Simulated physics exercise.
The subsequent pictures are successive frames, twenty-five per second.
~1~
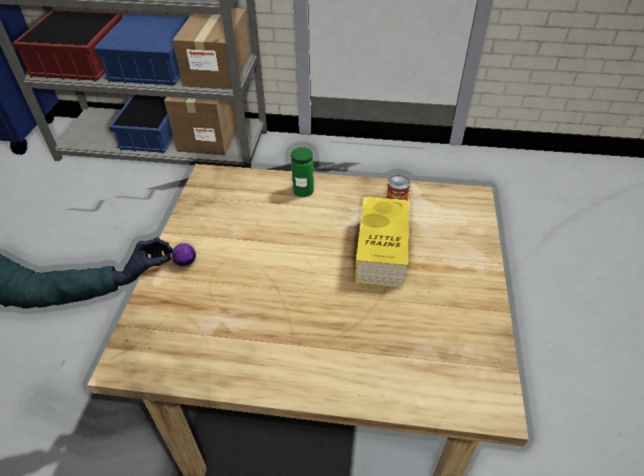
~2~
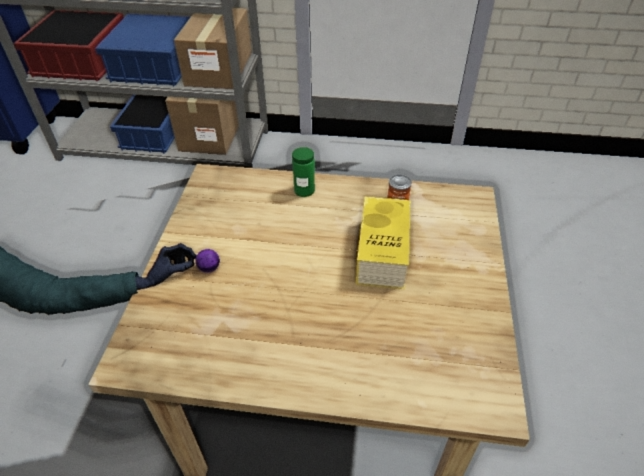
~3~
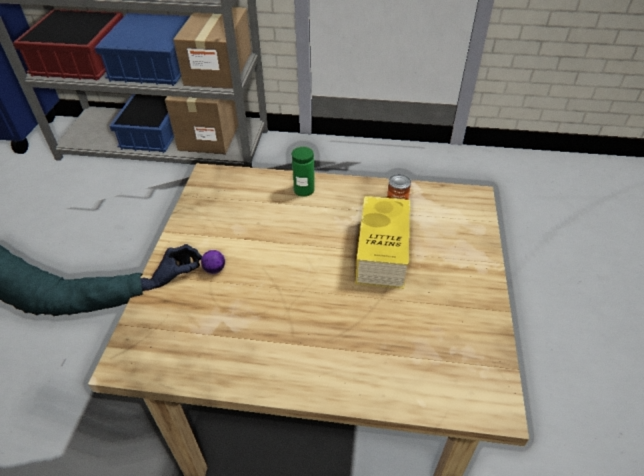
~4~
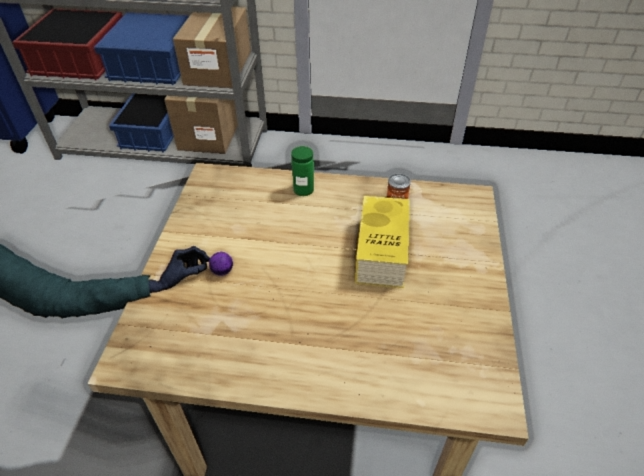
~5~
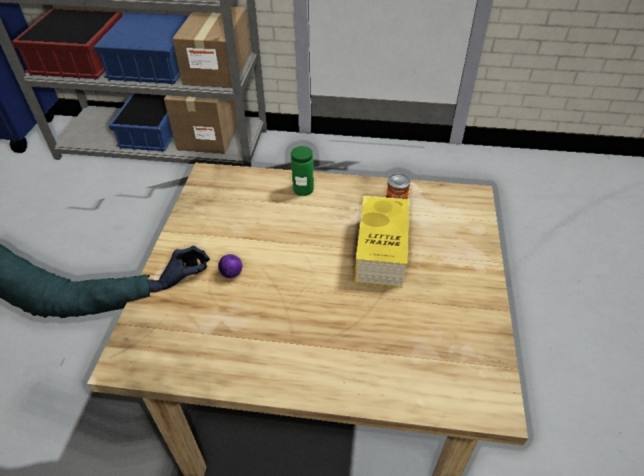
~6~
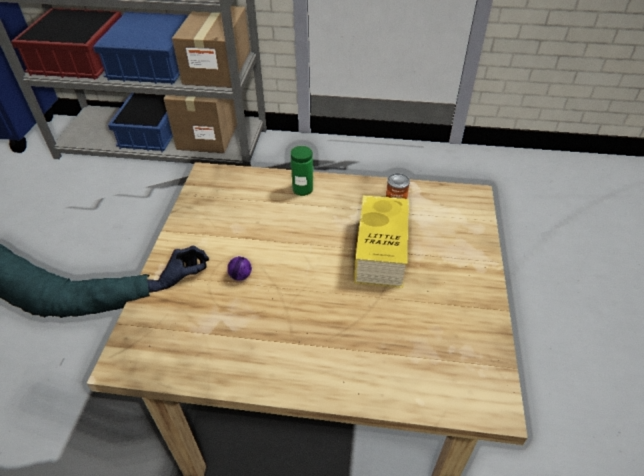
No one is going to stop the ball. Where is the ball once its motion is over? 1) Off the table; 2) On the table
Option 1: Off the table.
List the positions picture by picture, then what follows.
The first frame shows under the hand; purple ball (184, 255).
The second frame shows under the hand; purple ball (208, 261).
The third frame shows under the hand; purple ball (213, 262).
The fourth frame shows purple ball (221, 264).
The fifth frame shows purple ball (230, 266) displaced a little.
The sixth frame shows purple ball (240, 268) displaced about its own width.
Then, 0.30 s past the last view, purple ball displaced well along near (314, 288).
Then, 0.70 s past the last view, purple ball displaced well along near (419, 317).
Then, 1.20 s past the last view, purple ball now off the table.
Then, 1.40 s past the last view, things are still on the move.
Finally, off the table, purple ball.
